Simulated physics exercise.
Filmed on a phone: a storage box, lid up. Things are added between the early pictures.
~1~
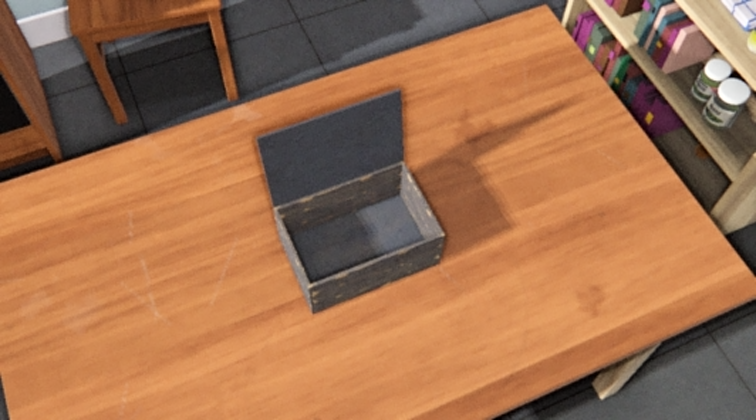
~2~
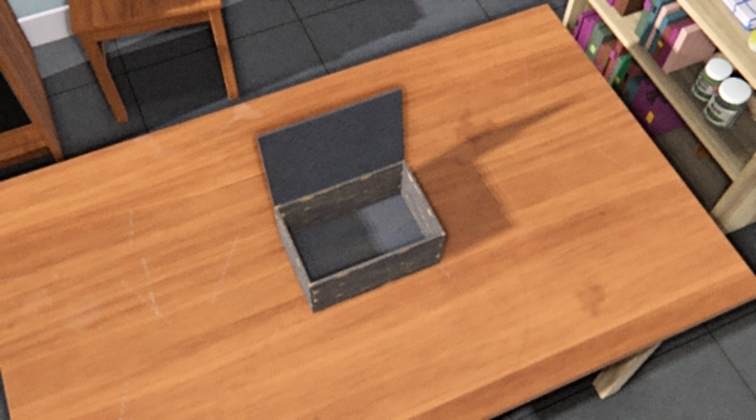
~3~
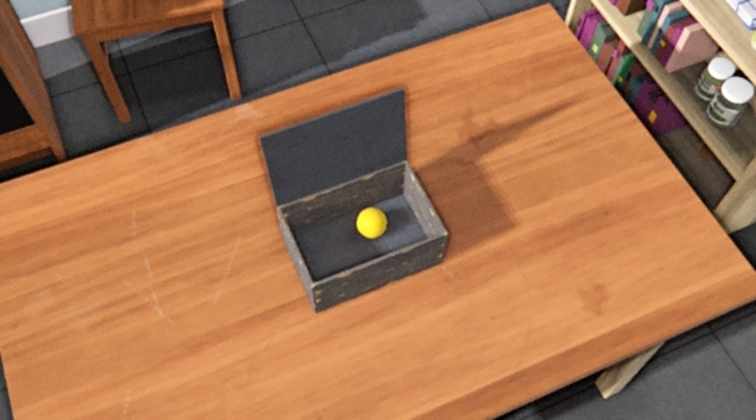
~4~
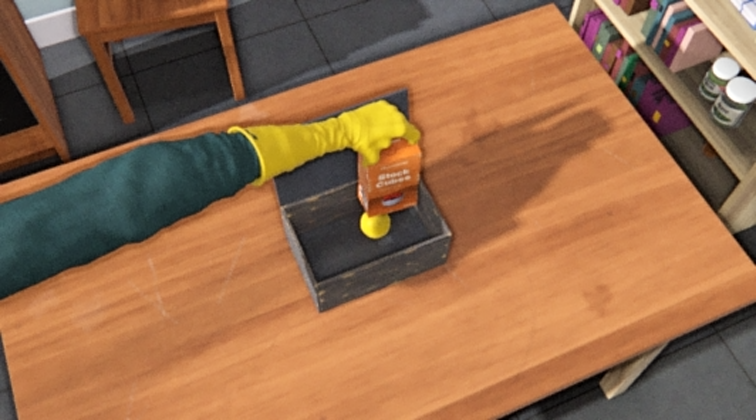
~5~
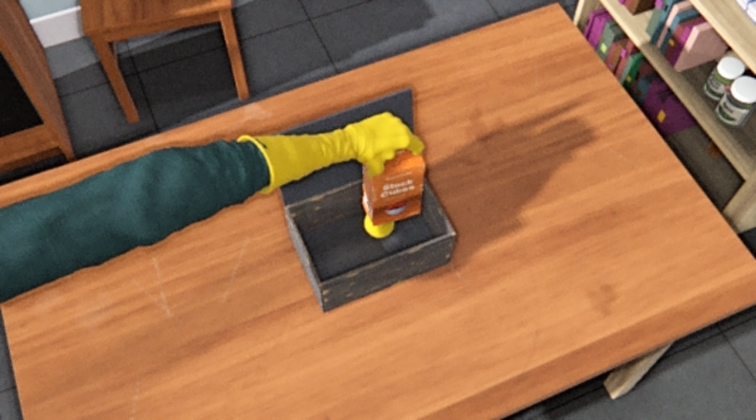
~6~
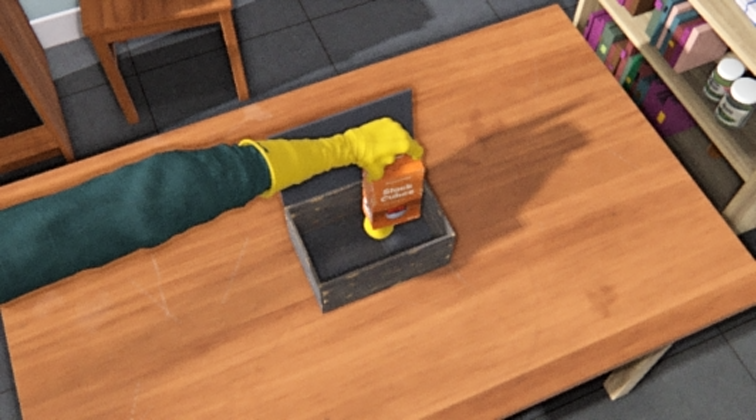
The clip opens on an empty, open-lidded dark box on a wooden table, and then a yellow lemon appears inside it. A yellow-gloved hand reaches in from the left holding an orange packet above the lemon, lowers it slightly into the box, and keeps gripping it, nearly still.
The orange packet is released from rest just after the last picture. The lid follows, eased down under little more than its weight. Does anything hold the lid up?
The lid will not close.
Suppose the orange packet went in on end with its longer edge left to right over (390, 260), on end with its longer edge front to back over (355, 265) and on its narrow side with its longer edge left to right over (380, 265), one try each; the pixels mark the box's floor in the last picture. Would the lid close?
In the first case it is held up; in the second case it will not close; in the third case it sits on the rim.
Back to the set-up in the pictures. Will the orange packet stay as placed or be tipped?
The orange packet ends up tilted.
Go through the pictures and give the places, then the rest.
In the first frame, the last thing is not in view yet.
In the second frame, the last thing is not in view yet.
In the third frame, the last thing is not in view yet; yellow lemon (372, 223).
The fourth frame shows on its way; orange packet (388, 175).
The fifth frame shows on its way; orange packet (393, 185).
The sixth frame shows put in, still held; orange packet (392, 189).
Then, 0.40 s on from there, orange packet turned 40° from how it was put near (398, 205); yellow lemon shifted about its own width.
Then, 1.20 s on from there, lid 81° above the rim; orange packet turned 50° from how it was put near (401, 217); yellow lemon shifted about its own width.
Then, 1.70 s on from there, lid 49° above the rim; orange packet turned 50° from how it was put near (401, 217); yellow lemon shifted about its own width.
In the end, lid 37° above the rim; toppled in the box, orange packet; moved from the start, yellow lemon. At the end, from the last picture's camera, orange packet near (401, 217).
